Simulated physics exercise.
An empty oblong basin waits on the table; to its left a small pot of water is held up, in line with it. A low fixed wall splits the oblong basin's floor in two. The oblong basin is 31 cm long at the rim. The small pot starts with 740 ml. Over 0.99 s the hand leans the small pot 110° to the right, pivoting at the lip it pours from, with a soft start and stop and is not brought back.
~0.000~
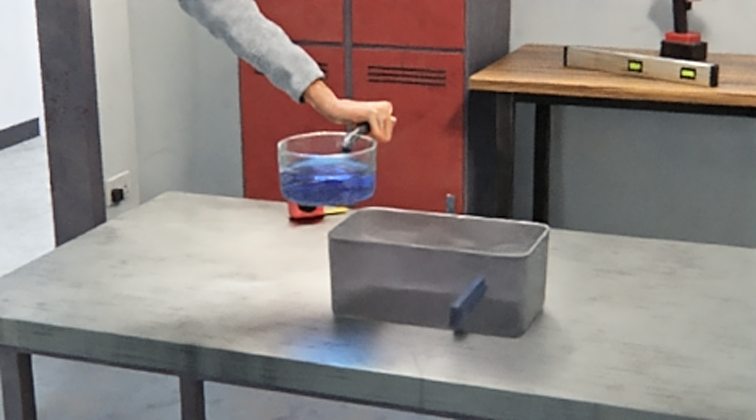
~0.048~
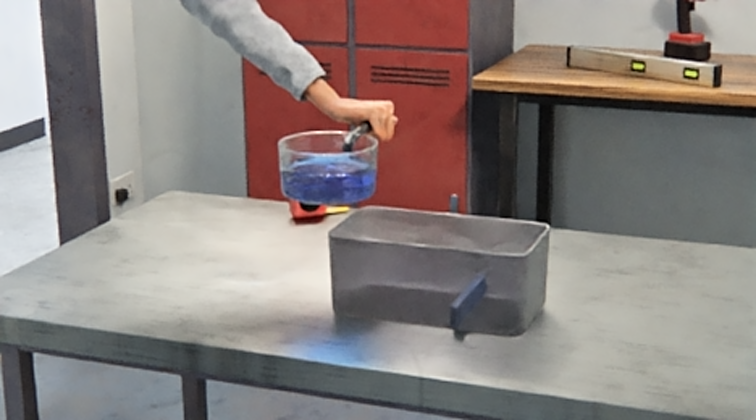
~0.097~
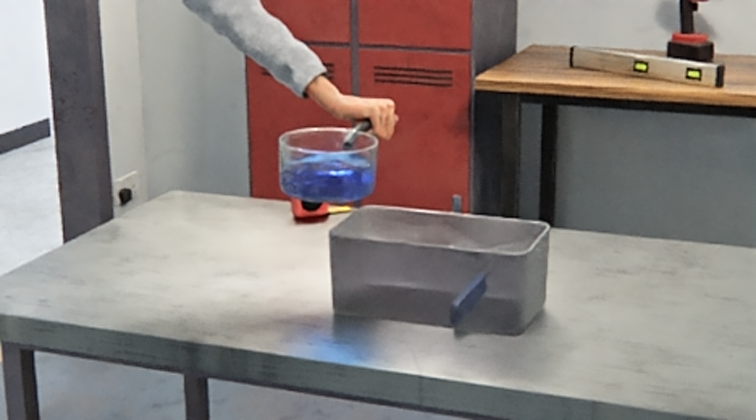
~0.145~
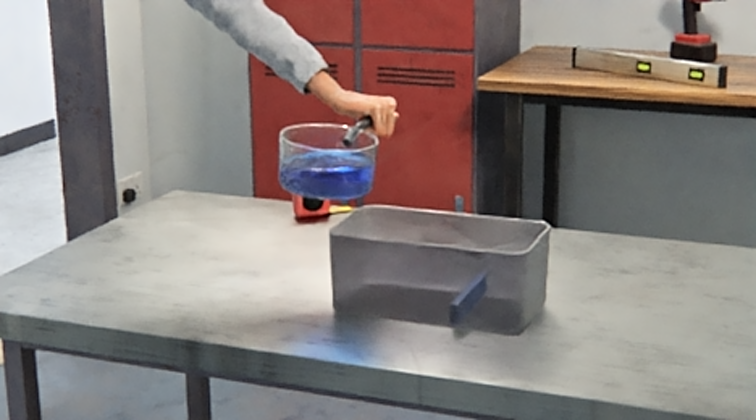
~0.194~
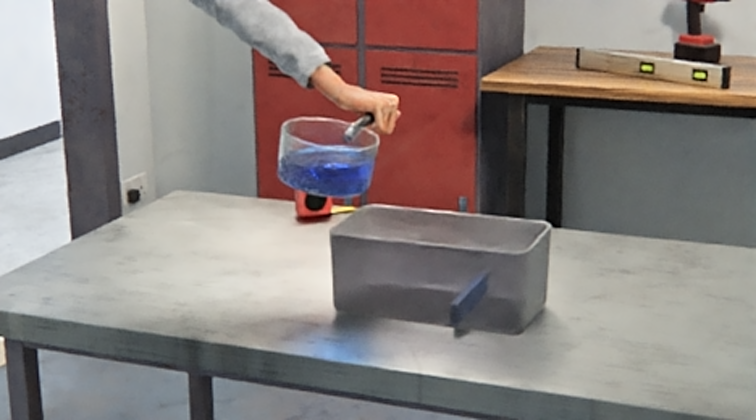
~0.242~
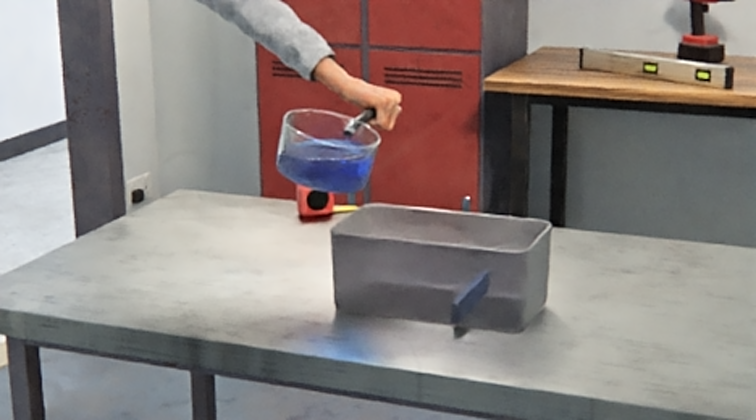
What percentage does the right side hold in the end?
Roughly 8 per cent is past the wall.
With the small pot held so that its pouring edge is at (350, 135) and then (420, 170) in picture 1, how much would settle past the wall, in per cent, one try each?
In turn about 15 and 75 per cent.
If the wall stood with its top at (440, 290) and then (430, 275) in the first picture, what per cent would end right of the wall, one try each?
In turn about 60 and 80 per cent.
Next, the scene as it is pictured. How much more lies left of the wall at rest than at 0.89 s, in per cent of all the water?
About 24 per cent.
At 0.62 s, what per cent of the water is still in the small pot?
About 68 per cent.
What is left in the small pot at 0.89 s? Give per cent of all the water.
Some 10 per cent.
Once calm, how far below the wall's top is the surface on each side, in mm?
Some 14 mm on the left and 32 mm on the right.
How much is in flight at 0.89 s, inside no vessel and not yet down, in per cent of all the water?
About 22 per cent.
By 0.62 s the tilt is 76° and 68 per cent is still to pour, 1 is left of the wall and 0 right of it.
By 0.89 s the tilt is 107° and 11 per cent is still to pour, 65 is left of the wall and 3 right of it.
By 1.18 s the tilt is 110° and 0 per cent is still to pour, 89 is left of the wall and 6 right of it.
By 1.49 s the tilt is 110° and 0 per cent is still to pour, 89 is left of the wall and 8 right of it.
At rest 89 per cent lies left of the wall, 8 right of it and 3 outside.
